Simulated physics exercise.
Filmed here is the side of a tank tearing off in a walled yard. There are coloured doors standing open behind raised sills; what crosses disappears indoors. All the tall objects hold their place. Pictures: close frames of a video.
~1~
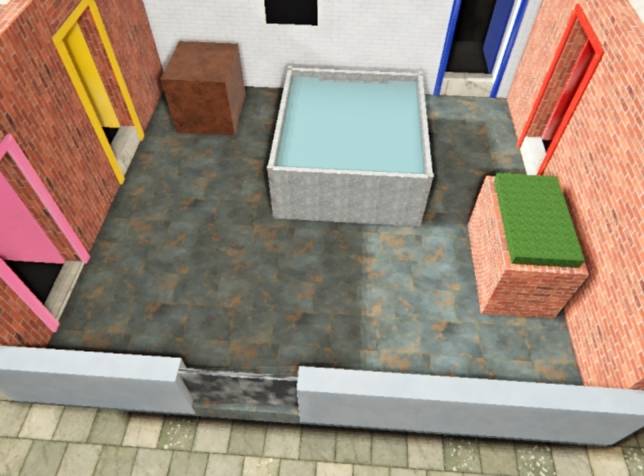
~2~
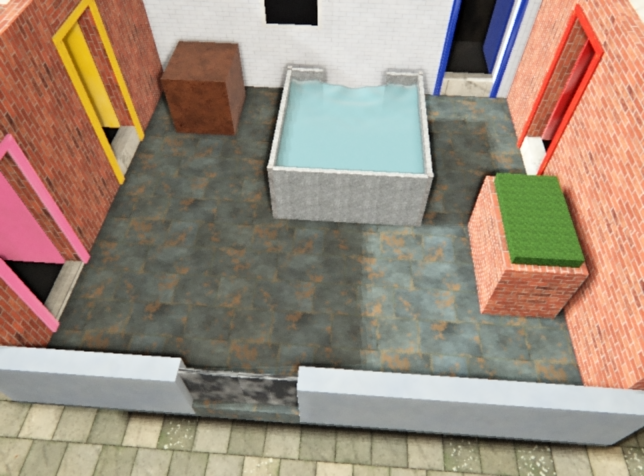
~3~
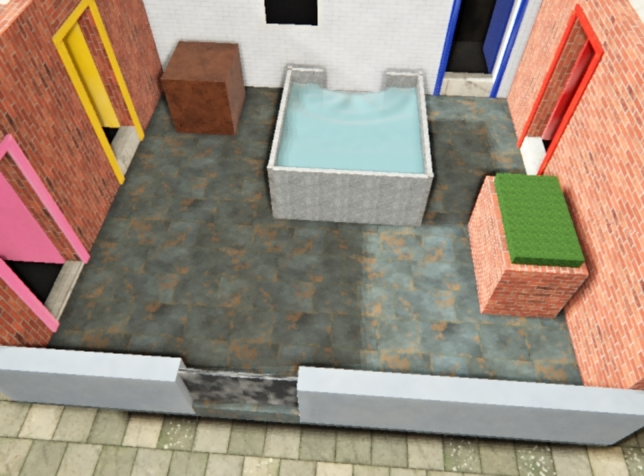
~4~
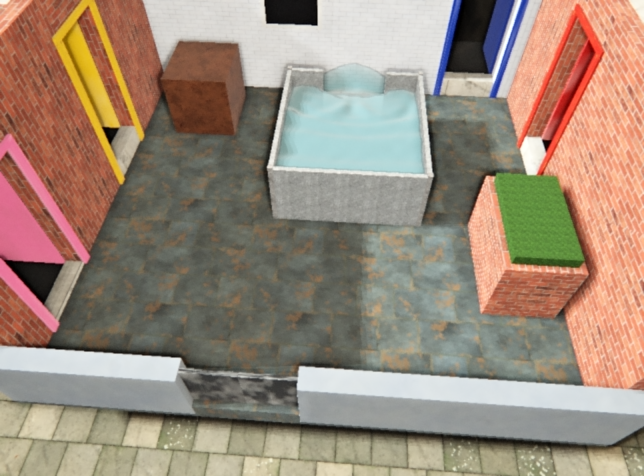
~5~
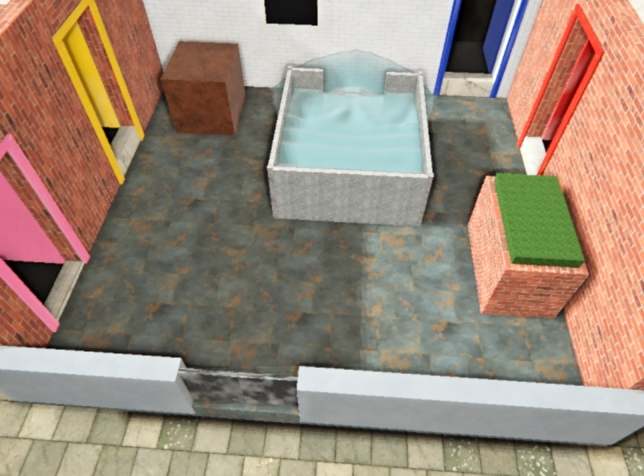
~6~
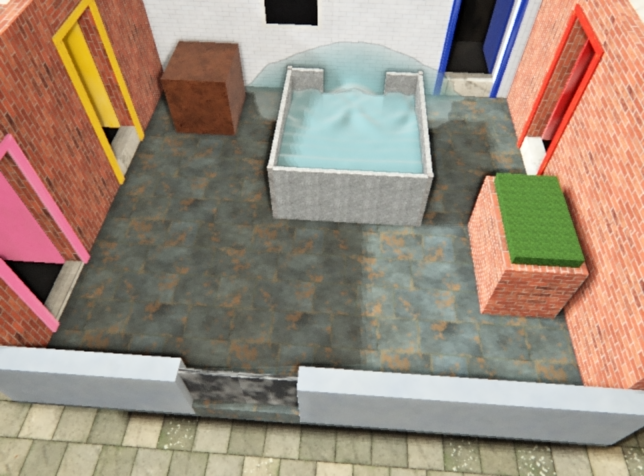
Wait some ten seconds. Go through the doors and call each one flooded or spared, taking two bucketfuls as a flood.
Yellow door: Spared, red door: Spared, pink door: Flooded, blue door: Spared.
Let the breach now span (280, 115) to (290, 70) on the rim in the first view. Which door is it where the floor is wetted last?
Last: The red-painted one.
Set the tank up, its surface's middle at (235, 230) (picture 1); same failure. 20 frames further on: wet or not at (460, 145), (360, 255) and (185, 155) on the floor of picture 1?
Taking the three spots in that order, I'd say drenched, then spared, then drenched.
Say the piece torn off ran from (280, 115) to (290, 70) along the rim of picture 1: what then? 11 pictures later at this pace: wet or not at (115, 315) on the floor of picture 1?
Verdict: Under water.
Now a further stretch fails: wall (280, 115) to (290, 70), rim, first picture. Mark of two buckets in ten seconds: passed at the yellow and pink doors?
Yellow door exceeds the limit, pink door exceeds the limit.
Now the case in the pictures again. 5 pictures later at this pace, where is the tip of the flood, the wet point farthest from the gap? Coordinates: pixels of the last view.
The front tops out at about (166, 86).
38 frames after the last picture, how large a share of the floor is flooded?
I'd estimate some 95 per cent.
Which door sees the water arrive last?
I'd go with the door marked pink.
A moment on, water covers 20 % of the floor; the yellow door not reached, the red door wet at the sill, nothing in, the pink door not reached, the blue door wet at the sill, nothing in.
Next, water covers 45 % of the floor; the yellow door wet at the sill, nothing in, the red door wet at the sill, nothing in, the pink door not reached, the blue door wet at the sill, nothing in.
Then, water covers 80 % of the floor; the yellow door wet at the sill, nothing in, the red door wet at the sill, nothing in, the pink door wet at the sill, nothing in, the blue door under two buckets in.
Later, water covers 95 % of the floor; the yellow door wet at the sill, nothing in, the red door wet at the sill, nothing in, the pink door over two buckets in, the blue door under two buckets in.
In the end, water covers 100 % of the floor; the yellow door wet at the sill, nothing in, the red door wet at the sill, nothing in, the pink door far over two buckets in, the blue door under two buckets in.
